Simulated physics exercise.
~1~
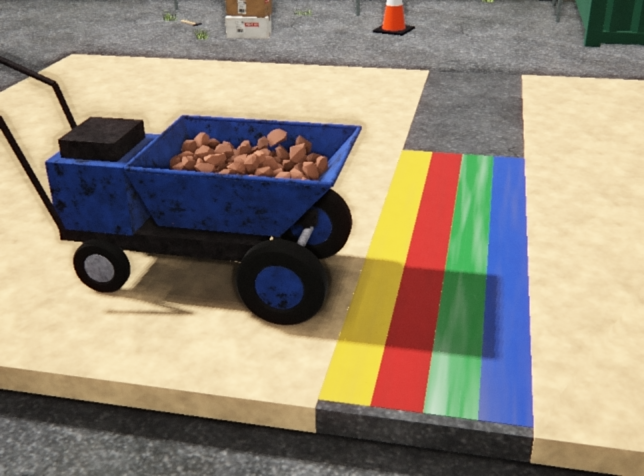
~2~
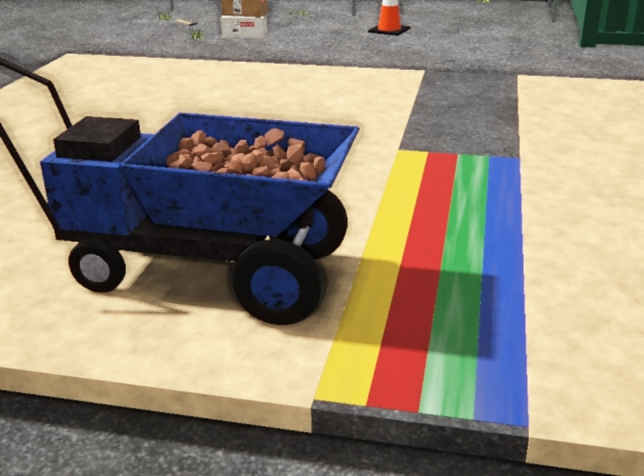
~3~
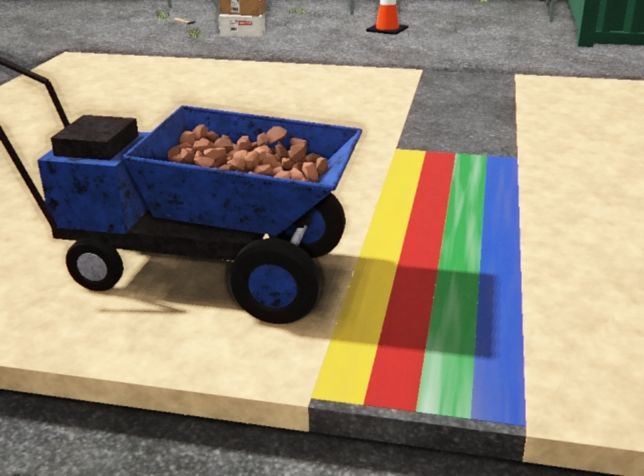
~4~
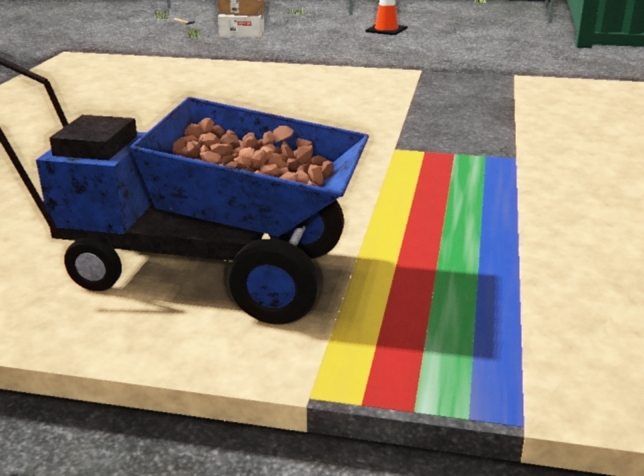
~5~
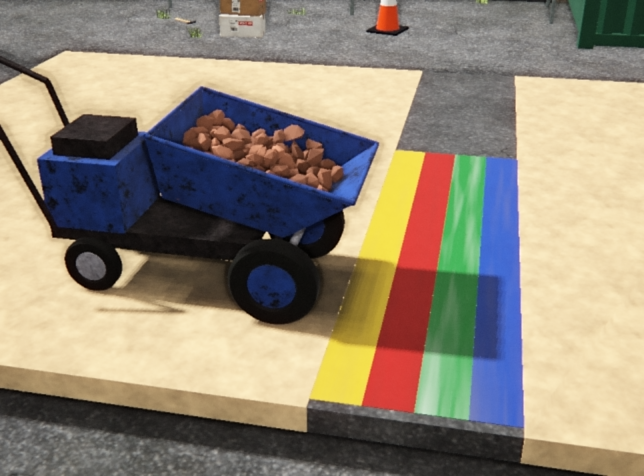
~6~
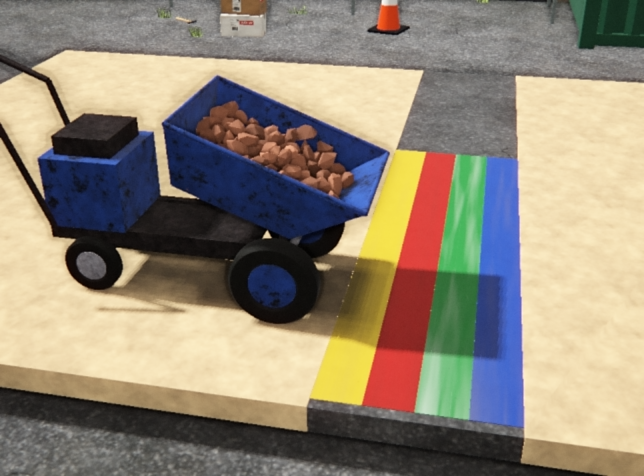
The blue skip of a powered barrow, loaded with reddish rubble, tilted gradually forward to the right, its back end rising, while the wheels stayed nearly still beside yellow, red, green and blue strips.
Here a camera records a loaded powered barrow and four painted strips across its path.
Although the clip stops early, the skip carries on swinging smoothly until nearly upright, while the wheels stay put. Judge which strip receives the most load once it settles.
The strip receiving the most is the green one.
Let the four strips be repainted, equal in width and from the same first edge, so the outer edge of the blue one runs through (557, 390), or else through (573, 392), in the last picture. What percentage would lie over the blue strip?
First case 10 per cent, second case 10 per cent.
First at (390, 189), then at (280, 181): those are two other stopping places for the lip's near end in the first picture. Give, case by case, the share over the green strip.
First spot: Roughly 10 percent; second spot: Roughly 10 percent.
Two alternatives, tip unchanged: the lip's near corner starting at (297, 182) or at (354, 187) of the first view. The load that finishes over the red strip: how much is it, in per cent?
About 30 % and about 0 %.
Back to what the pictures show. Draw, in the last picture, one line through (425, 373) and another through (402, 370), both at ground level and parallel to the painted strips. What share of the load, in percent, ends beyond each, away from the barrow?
Estimate: 50 %, then 60 %.
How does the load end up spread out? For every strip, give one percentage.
Split by strip in per cent: Yellow 0; red 15; green 30; blue 15.
Soon, skip tipped steeply; all in the skip.
A while on, skip tipped right over; about two thirds in the skip; a small part over the red strip; about a quarter over the green strip; a stray few over the blue strip; a stray few off the paint.
Towards the end, skip tipped right over; about a third in the skip; a small part over the red strip; about a third over the green strip; a small part over the blue strip; a small part off the paint.
Finally, skip tipped right over; about a third in the skip; a stray few over the yellow strip; a small part over the red strip; about a third over the green strip; about a quarter over the blue strip; a small part off the paint.
